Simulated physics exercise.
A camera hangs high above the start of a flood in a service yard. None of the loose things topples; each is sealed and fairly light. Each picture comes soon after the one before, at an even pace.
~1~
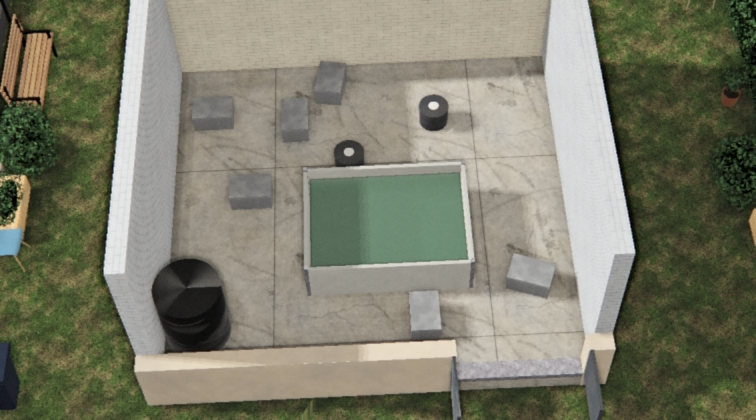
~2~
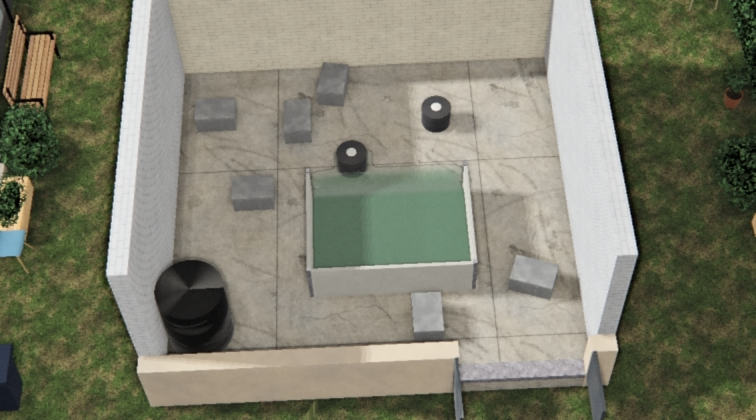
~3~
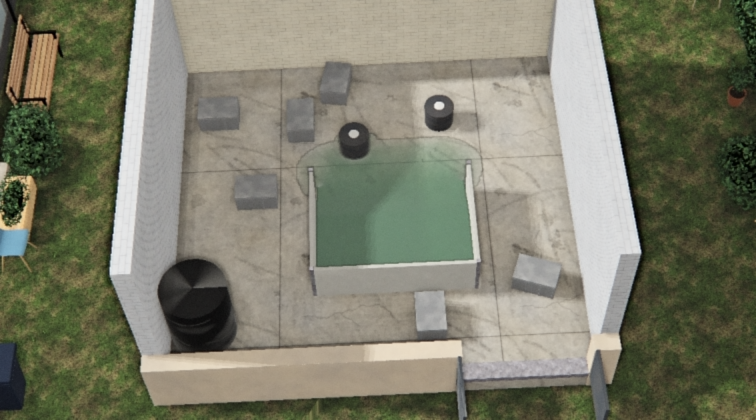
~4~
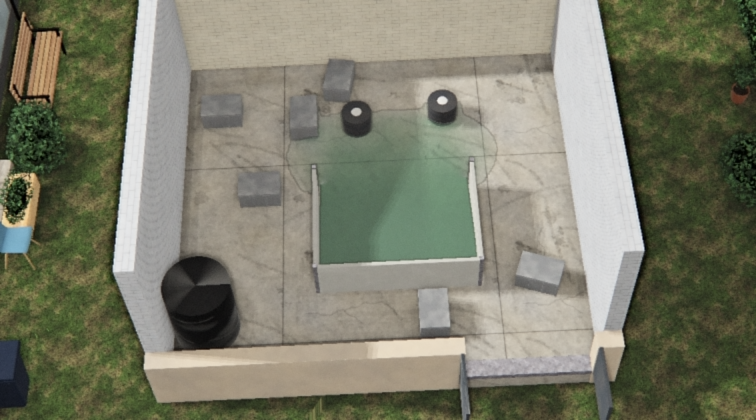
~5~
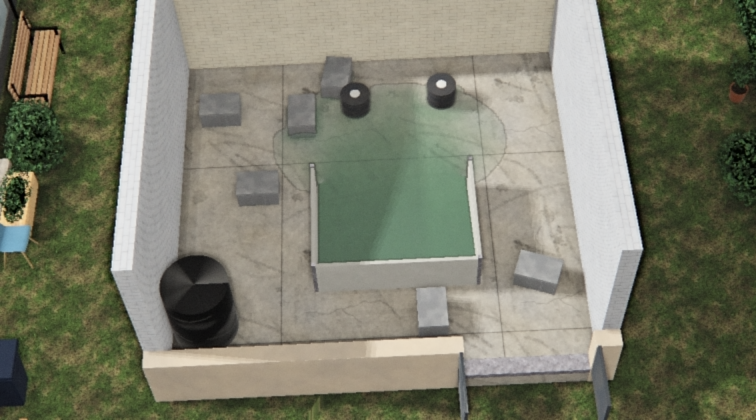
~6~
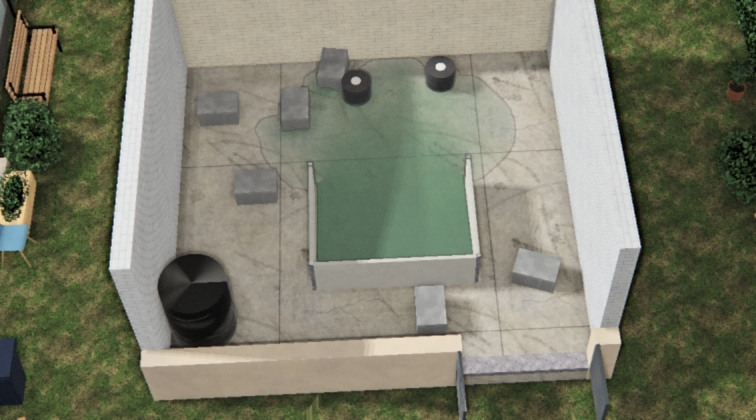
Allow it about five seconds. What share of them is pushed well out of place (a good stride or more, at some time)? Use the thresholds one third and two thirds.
I'd put it at two thirds or higher.
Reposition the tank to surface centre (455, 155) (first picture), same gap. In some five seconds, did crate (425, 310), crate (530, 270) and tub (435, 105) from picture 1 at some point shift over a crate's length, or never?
Taking them in turn: Kept near its start; got sent well off; got sent well off.
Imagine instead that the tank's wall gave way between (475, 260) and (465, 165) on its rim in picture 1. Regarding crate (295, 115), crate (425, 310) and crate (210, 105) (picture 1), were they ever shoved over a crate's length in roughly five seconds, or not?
Object by object: Covered the distance, short of it, short of it.
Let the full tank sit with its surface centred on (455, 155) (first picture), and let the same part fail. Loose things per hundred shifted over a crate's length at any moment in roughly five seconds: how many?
About 80 %.
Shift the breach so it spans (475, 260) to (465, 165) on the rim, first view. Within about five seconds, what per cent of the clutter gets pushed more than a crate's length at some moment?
Around 50 per cent.
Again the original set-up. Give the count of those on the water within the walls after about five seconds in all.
My count is 3.
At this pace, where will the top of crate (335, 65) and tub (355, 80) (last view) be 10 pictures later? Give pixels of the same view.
Estimated: (294, 54); (379, 52).
A moment on, 3 of 8 are well off their spots; 3 afloat.
Next, 4 of 8 are well off their spots; 4 afloat.
Later, 5 of 8 are well off their spots; 4 afloat.
In the end, 7 of 8 are well off their spots, and 7 have been at some point; 3 afloat.
